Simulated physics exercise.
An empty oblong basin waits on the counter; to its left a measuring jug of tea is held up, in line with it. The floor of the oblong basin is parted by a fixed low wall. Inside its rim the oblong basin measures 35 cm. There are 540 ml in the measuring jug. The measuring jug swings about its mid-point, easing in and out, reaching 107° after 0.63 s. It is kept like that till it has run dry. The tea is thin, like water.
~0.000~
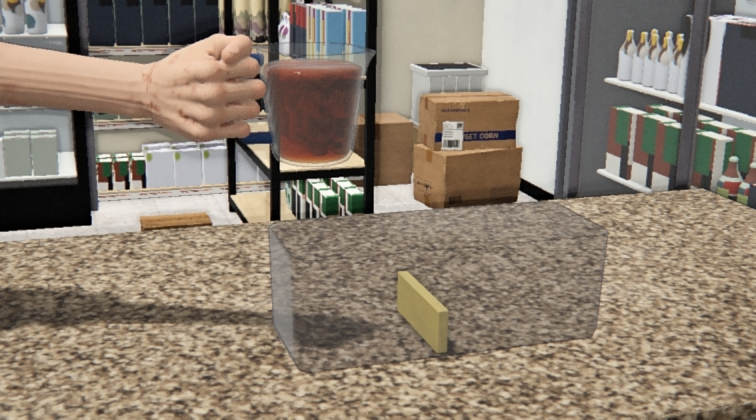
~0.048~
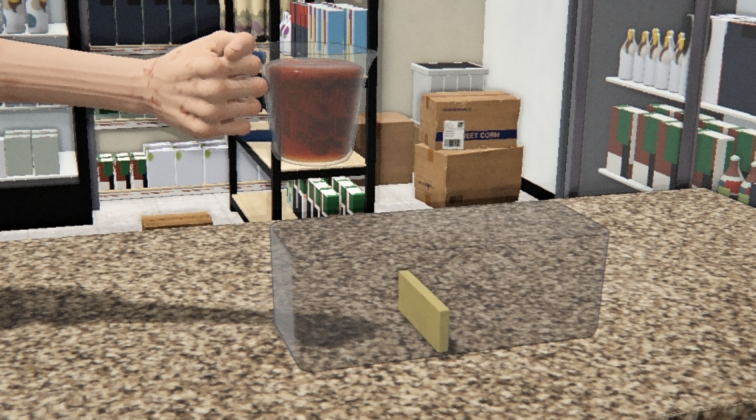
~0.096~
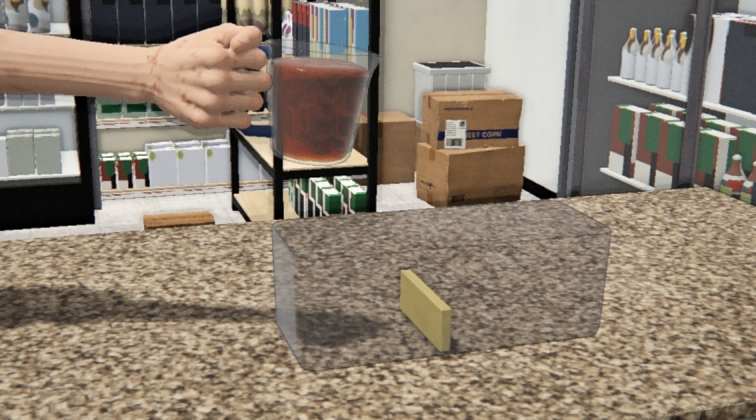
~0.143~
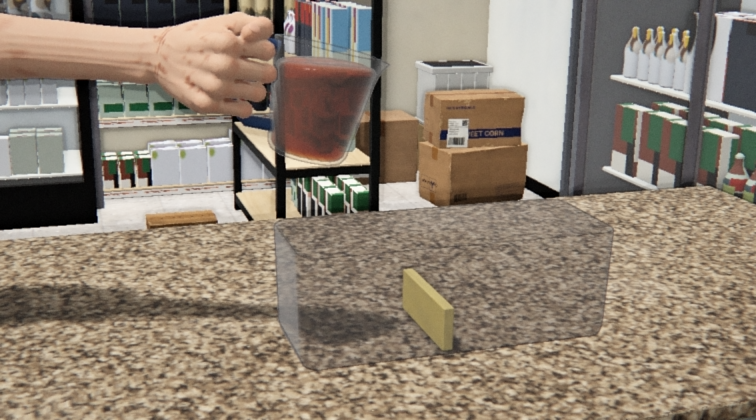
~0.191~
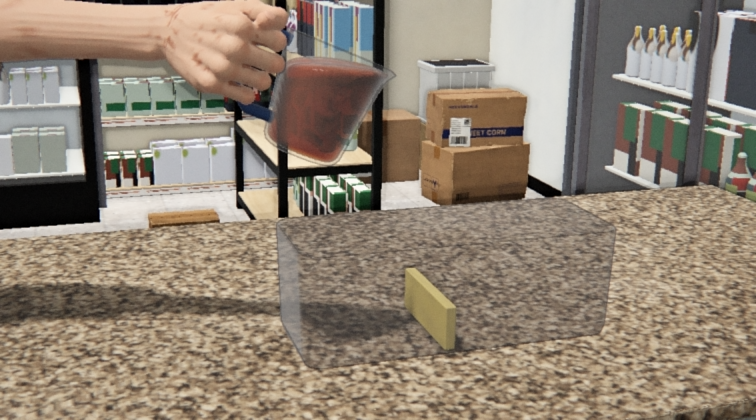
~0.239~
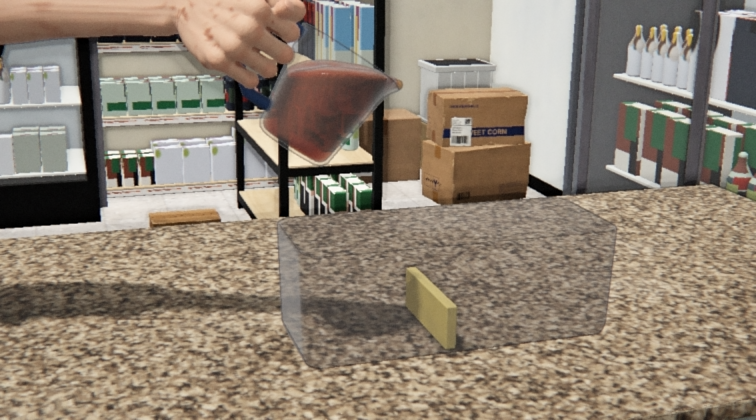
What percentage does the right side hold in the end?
The far part has some 54 per cent.
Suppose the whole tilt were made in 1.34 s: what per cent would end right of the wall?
Then about 75 per cent.
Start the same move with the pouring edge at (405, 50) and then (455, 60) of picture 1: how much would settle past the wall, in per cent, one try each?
In turn about 95 and 95 per cent.
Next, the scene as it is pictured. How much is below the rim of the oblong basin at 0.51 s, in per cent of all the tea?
About 24 per cent.
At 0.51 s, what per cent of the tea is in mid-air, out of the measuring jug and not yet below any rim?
Near 30 in a hundred.
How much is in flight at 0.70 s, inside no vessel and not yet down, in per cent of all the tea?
Near 12 in a hundred.
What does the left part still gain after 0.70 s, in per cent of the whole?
About 12 per cent.
Then, 0.51 s in, the tilt is 97° and 46 per cent is still to pour, 2 is left of the wall and 22 right of it.
Then, 0.70 s in, the tilt is 107° and 7 per cent is still to pour, 34 is left of the wall and 49 right of it.
Then, 0.91 s in, the tilt is 107° and 0 per cent is still to pour, 44 is left of the wall and 54 right of it.
Then, 1.13 s in, the tilt is 107° and 0 per cent is still to pour, 45 is left of the wall and 54 right of it.
Finally, 45 per cent lies left of the wall, 54 right of it and 1 outside.
